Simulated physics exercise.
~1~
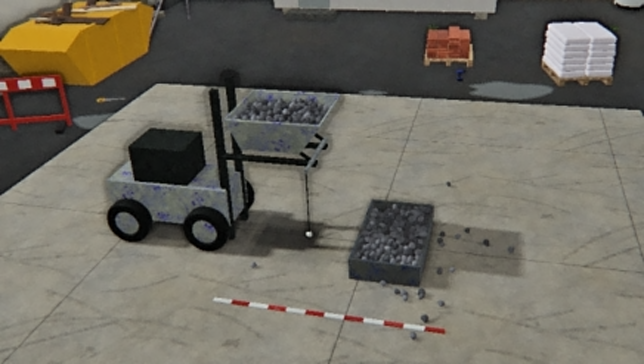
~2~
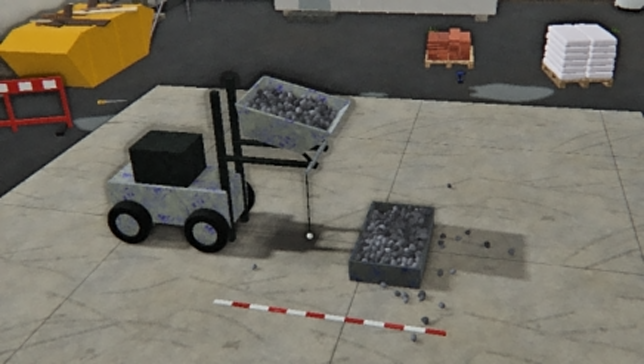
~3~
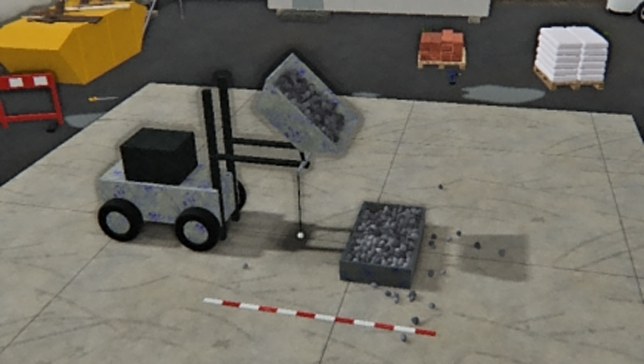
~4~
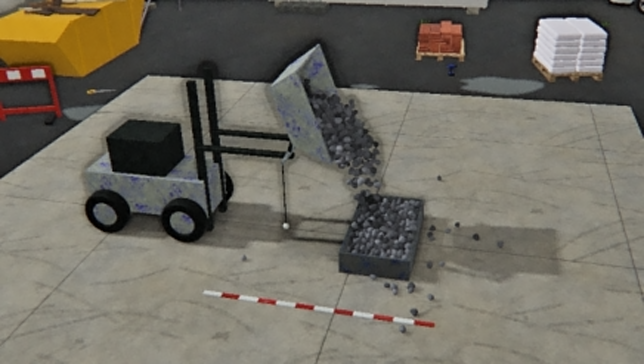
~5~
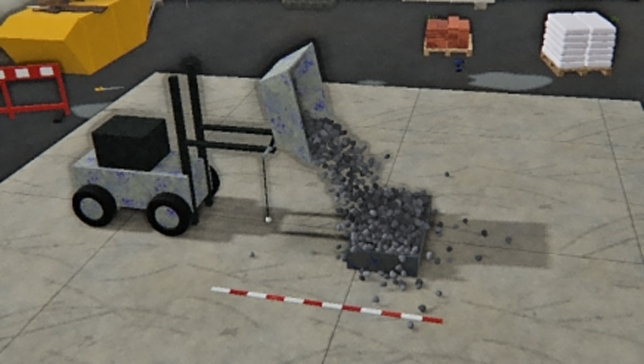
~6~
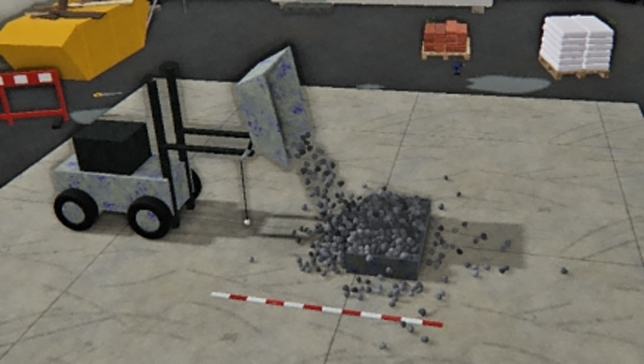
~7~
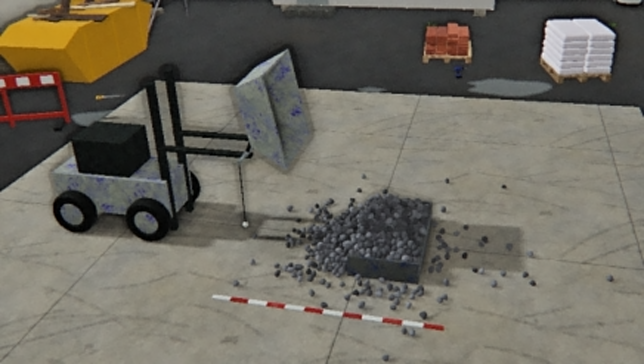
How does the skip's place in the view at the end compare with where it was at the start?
It ends a little further left and slightly higher in the view than where it began.
